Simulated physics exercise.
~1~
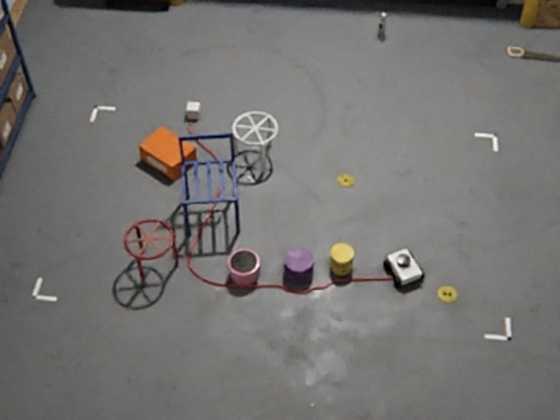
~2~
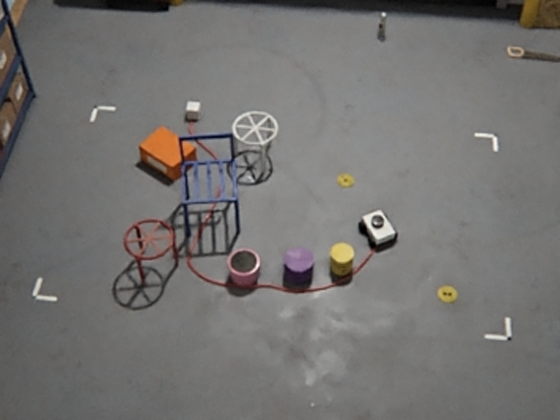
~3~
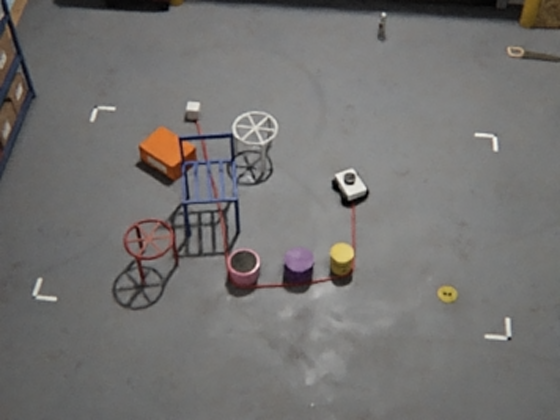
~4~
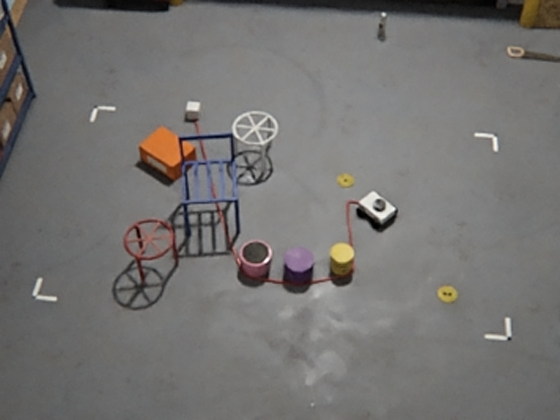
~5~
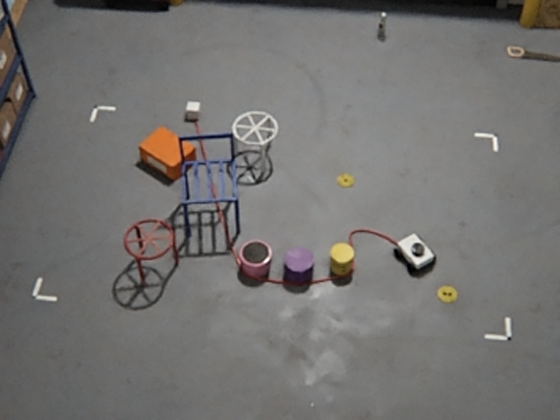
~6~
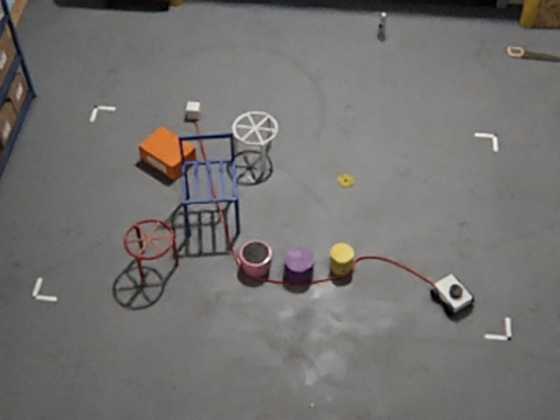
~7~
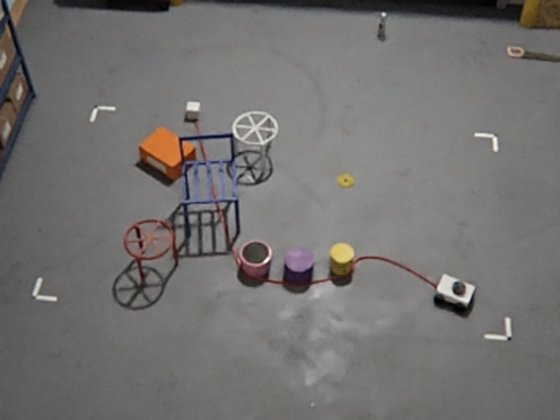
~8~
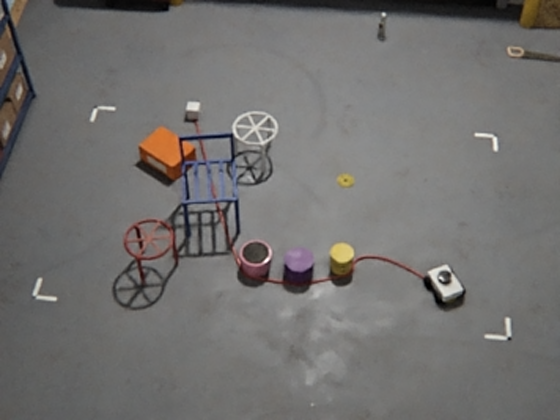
In this clip, a small white cart towing a red lead around pots and tubs moves up and left to a yellow mark, then down and right to another, as the pink pot shifts slightly right and up, and the cart stops with the lead still trailing behind it.
